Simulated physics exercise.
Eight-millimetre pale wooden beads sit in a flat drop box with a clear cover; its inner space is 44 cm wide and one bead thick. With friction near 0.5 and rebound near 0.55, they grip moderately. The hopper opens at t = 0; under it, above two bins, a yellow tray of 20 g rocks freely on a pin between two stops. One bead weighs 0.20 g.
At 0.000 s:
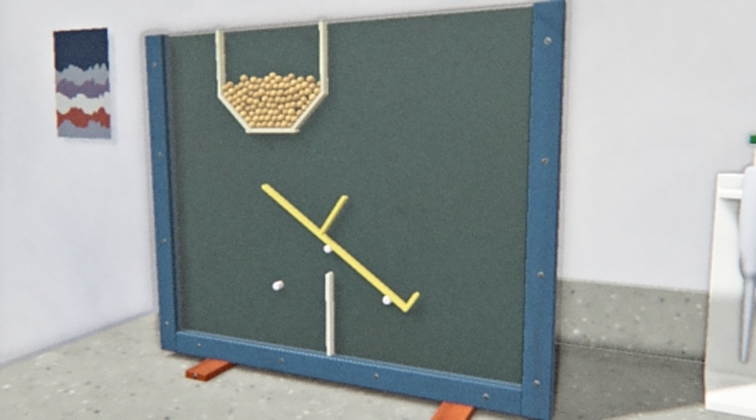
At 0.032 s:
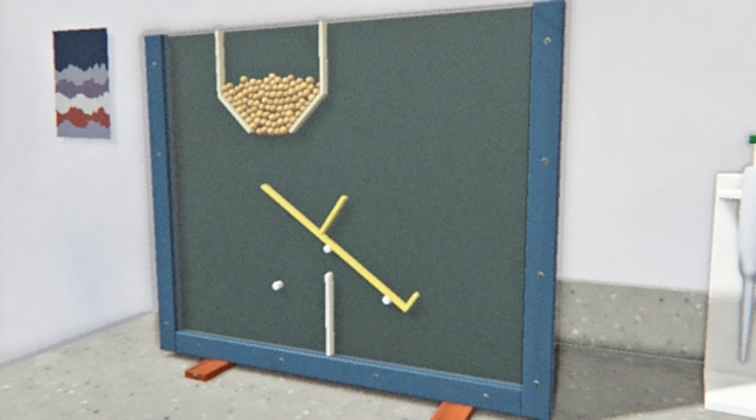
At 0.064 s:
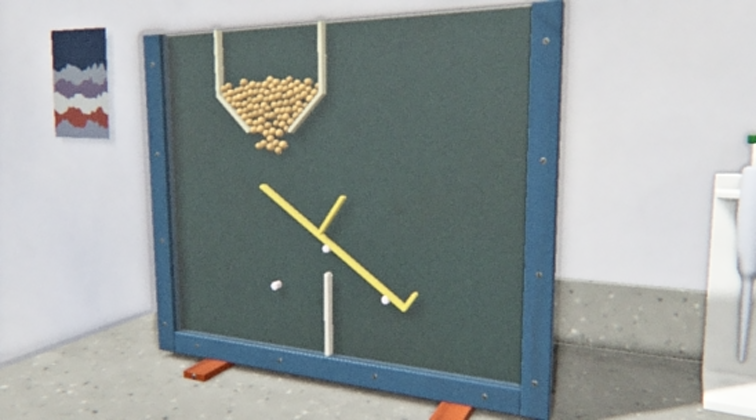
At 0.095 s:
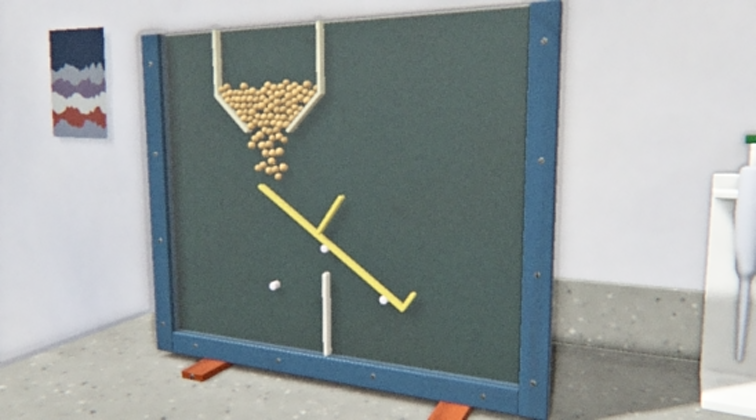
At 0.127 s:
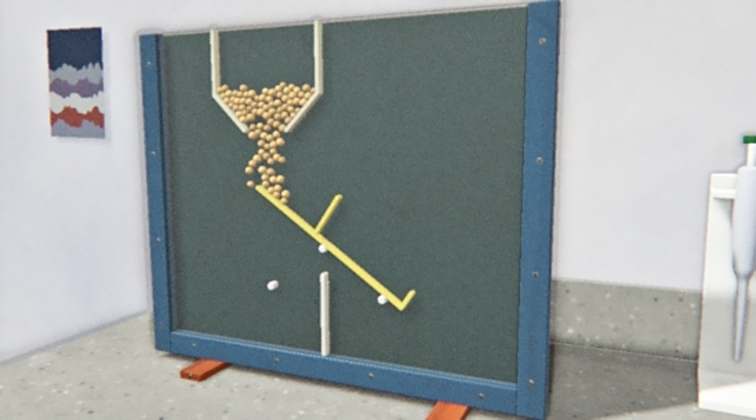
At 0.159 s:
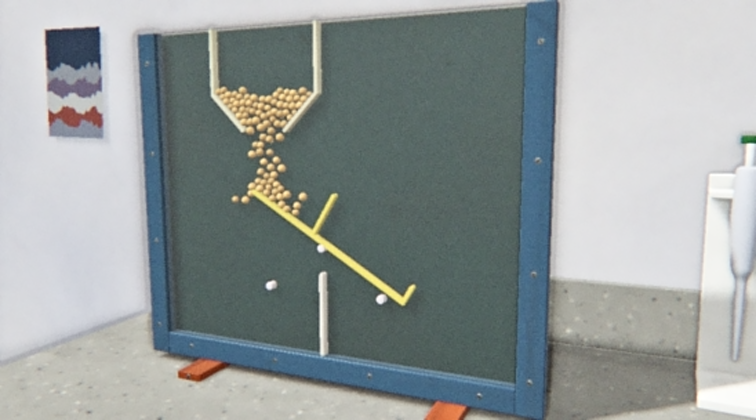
Small tan beads dropped from the bottom of a hopper in a clump, then streamed onto the high left end of a slanted yellow tray, which shifted slightly as some beads bounced off its edge.
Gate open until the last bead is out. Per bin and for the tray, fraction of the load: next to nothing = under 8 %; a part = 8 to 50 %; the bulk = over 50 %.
At the end, right bin receives a negligible amount; left bin receives the predominant amount; tray receives a negligible amount.
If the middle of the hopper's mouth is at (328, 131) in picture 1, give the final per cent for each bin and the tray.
The right bin gets 20 %, the left bin 0 % and the tray 75 %.
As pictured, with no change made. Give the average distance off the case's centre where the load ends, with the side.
Roughly 14 centimetres to the left of the centre.
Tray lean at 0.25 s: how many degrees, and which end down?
Tilt: Approx. 10°; low end: Right.
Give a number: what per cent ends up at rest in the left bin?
Result: Approx. 100 per cent.
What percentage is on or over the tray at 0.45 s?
Around 35 per cent of the load.
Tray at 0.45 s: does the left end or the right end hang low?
It's tipped down on the left side.
After 0.25 s, 70 % have left the hopper; tray right end down 9°; on or over it 60 %, past it to the left 5 %, to the right 0 %.
After 0.45 s, 100 % have left the hopper; tray left end down 36°; on or over it 35 %, past it to the left 65 %, to the right 0 %.
After 0.80 s, 100 % have left the hopper; tray left end down 36°; on or over it 0 %, past it to the left 100 %, to the right 0 %.
Settled by 1.8 s, right bin 0 %, left bin 100 %, tray 0 %; tray left end down 36°.
